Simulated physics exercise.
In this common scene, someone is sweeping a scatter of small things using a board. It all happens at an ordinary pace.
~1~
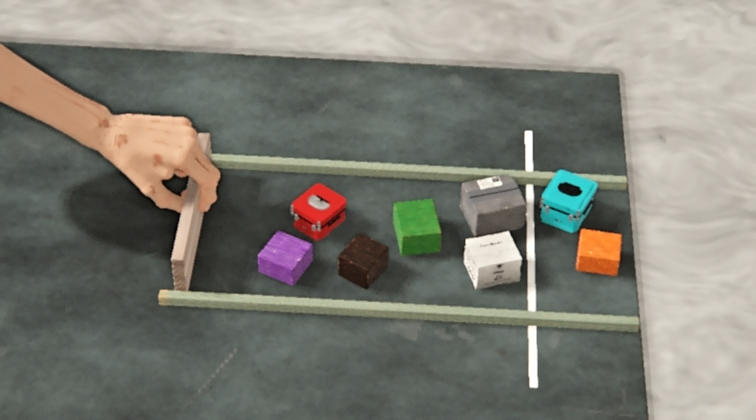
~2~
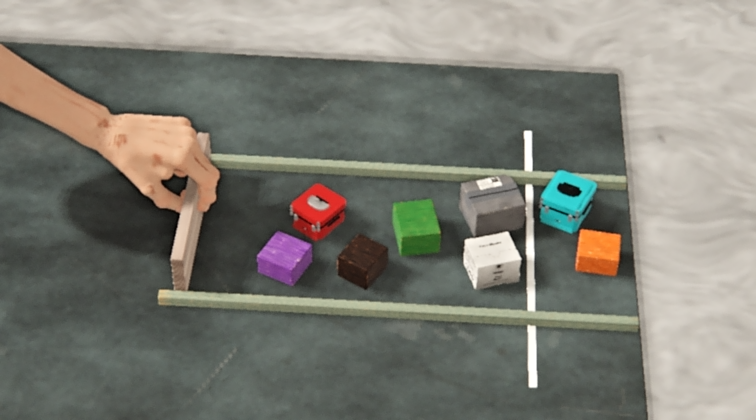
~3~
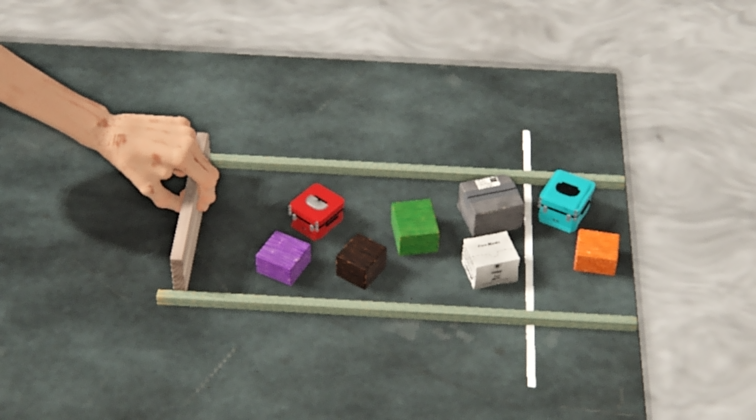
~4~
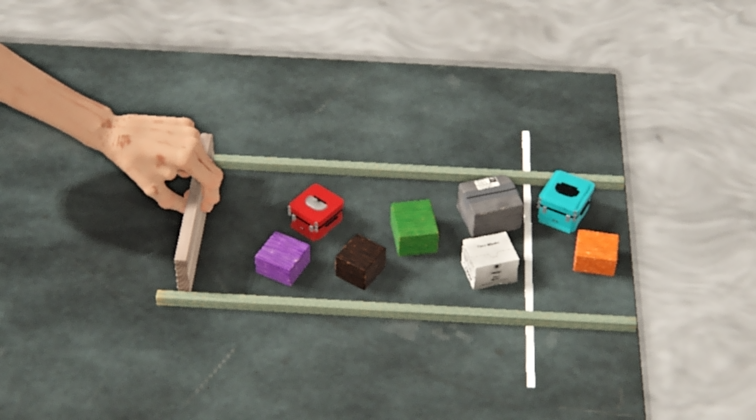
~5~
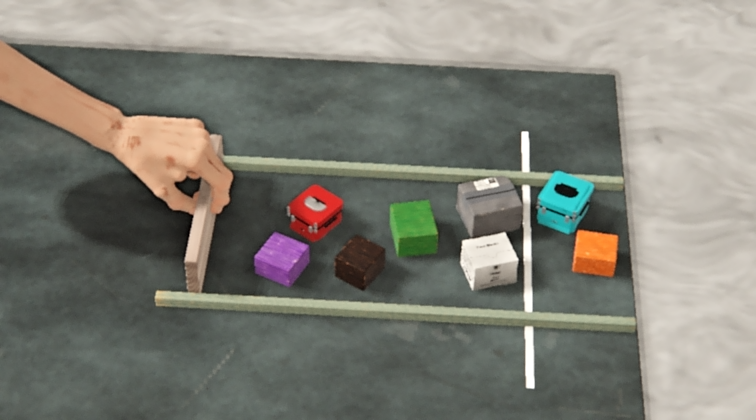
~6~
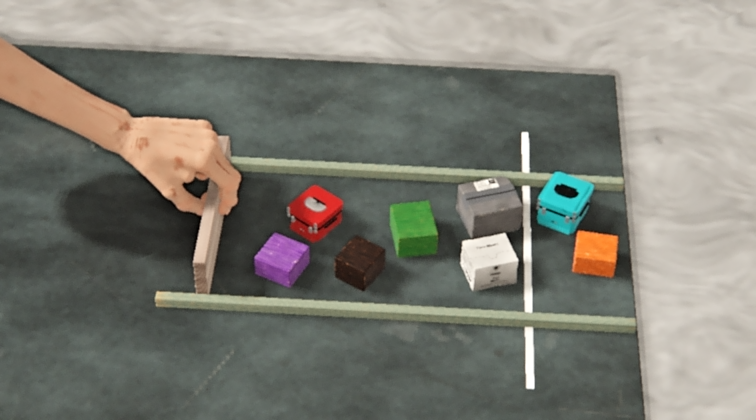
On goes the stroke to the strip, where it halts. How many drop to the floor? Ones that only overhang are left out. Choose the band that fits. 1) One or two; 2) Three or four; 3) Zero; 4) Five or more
Option 1: One or two.
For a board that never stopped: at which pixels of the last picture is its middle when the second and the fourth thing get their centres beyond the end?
At (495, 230) for the second, at (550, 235) for the fourth.
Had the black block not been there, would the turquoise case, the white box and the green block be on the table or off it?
Turquoise case gone, white box safe, green block safe.
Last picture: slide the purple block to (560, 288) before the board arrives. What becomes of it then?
Observed: The purple block stays in place.
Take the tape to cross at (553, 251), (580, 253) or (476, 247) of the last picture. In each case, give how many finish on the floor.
Try 1: 4; try 2: 6; try 3: 0.
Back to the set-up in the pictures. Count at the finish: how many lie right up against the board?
Tally at the end: 2.
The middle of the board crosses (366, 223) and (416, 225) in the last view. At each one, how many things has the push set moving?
The counts are 4 and 7.
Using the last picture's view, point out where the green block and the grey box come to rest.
Look around (588, 243) for the first and around (619, 206) for the second.
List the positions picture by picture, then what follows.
The first picture shows orange block (599, 253); turquoise case (568, 202); grey box (493, 206); board (193, 212); tape (531, 249).
The second picture shows turquoise case (567, 202); white box (492, 260).
The third picture shows grey box (491, 205); purple block (284, 258).
The fourth picture shows orange block (596, 253); board (196, 212).
The fifth picture shows turquoise case (565, 202); green block (414, 228).
The sixth picture shows orange block (596, 254); turquoise case (565, 203); grey box (489, 207); board (213, 214); tape (527, 250).
Soon after, none off yet; orange block at rest near (596, 254); turquoise case at rest near (565, 203); grey box at rest near (489, 207).
Then, none off yet; orange block at rest near (596, 254); turquoise case at rest near (565, 203); grey box moved a little near (504, 206).
Further on, none off yet; orange block moved about its own width near (621, 253); turquoise case moved about its own width near (625, 198); grey box moved well along near (584, 210).
At rest, the number that fall off is one or two; fallen, turquoise case and orange block.
